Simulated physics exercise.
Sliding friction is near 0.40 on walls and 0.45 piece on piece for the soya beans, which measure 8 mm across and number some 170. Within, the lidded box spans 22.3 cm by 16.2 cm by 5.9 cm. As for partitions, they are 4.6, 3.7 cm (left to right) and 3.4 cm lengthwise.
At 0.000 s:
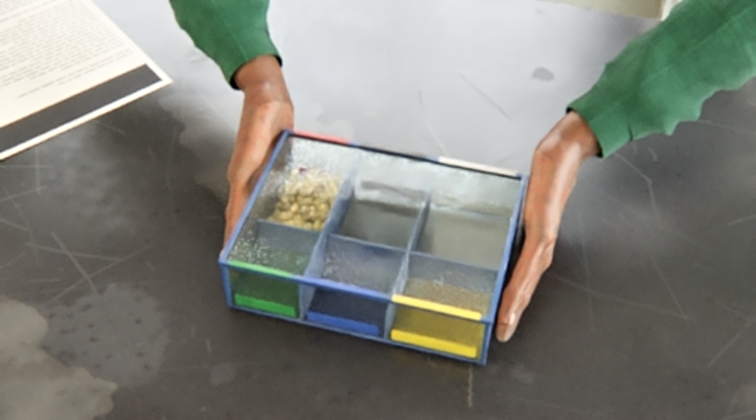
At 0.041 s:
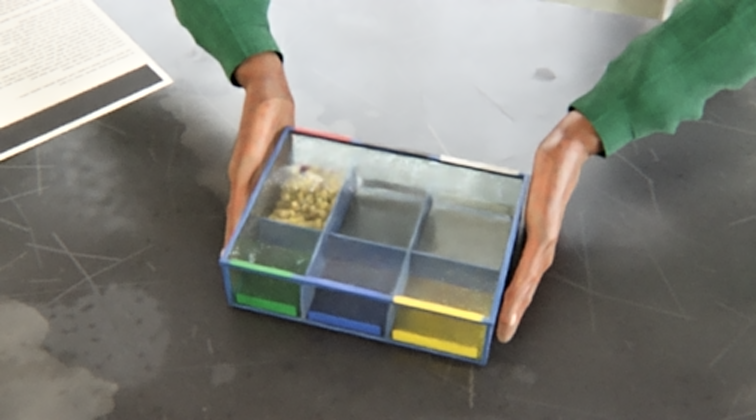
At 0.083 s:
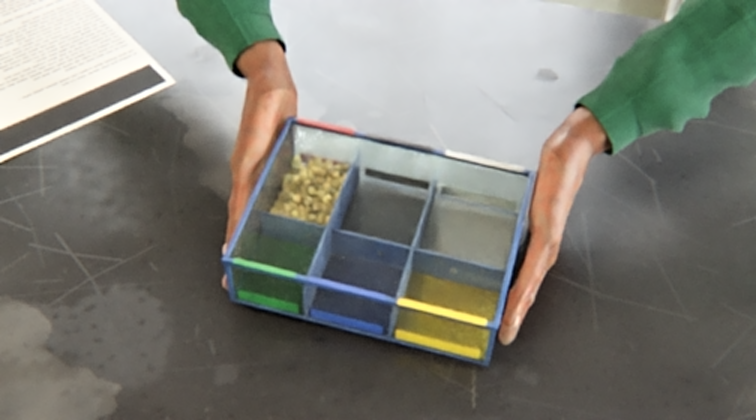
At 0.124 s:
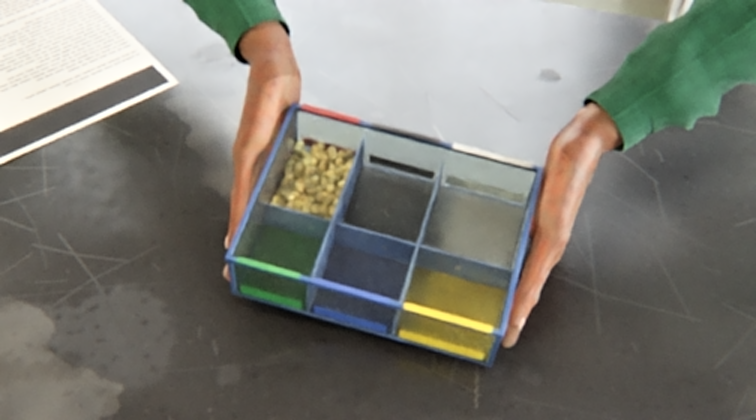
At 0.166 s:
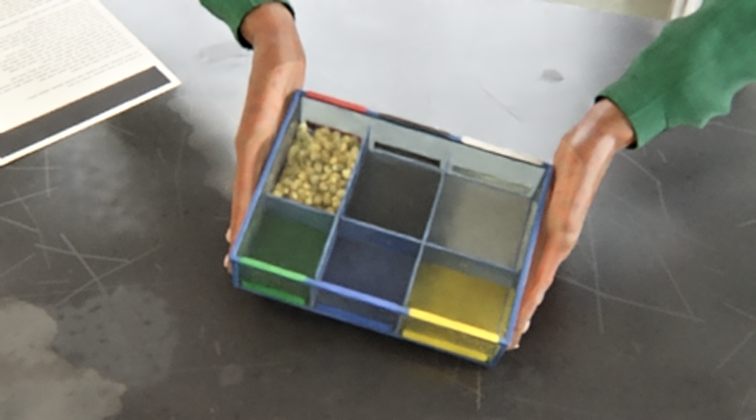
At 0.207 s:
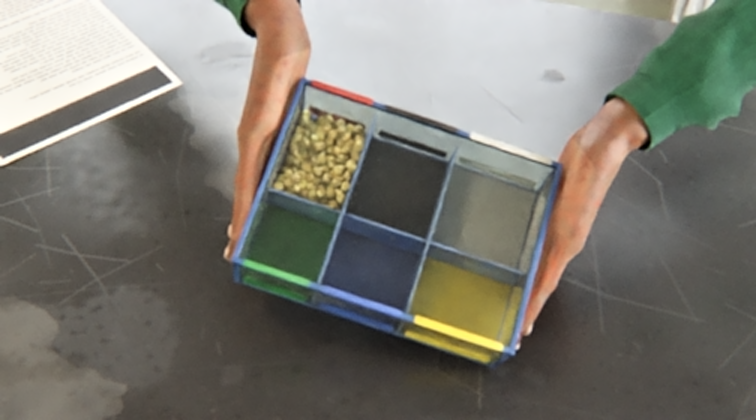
Clear divided box with coloured edge strips tilting gradually toward the viewer's lower right between two hands, small pieces filling one compartment.
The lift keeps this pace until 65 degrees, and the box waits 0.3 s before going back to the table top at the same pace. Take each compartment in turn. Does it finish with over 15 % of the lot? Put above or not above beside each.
Red: Above; blue: Not above; green: Above; yellow: Not above; white: Not above; black: Not above.
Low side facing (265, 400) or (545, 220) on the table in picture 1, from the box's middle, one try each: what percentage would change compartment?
The share comes to about 20 in a hundred, then about 5 in a hundred.
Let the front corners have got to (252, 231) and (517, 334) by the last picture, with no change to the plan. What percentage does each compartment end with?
Each compartment ends with this per cent: Red 90, blue 5, green 5, yellow 0, white 0 and black 0.
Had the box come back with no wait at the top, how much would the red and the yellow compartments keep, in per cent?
Red 60; yellow 0.
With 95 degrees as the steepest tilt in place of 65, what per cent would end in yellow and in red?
Yellow: 35, red: 10 (per cent).
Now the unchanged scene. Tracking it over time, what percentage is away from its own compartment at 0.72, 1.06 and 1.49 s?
First 30, next 40, last 40.
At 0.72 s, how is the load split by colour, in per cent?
Red 70; blue 10; green 20; yellow 0; white 0; black 0.
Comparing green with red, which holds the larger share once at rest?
The larger amount is in the red one.
After 0.72 s, tilt 65 degrees; red 70 %, blue 10 %, green 20 %.
After 1.06 s, tilt 36 degrees; red 60 %, blue 10 %, green 30 %.
After 1.49 s, tilt 0 degrees; red 60 %, blue 10 %, green 30 %.
At rest (2.0 s), red 60 %, blue 10 %, green 30 %, yellow 0 %, white 0 %, black 0 %.
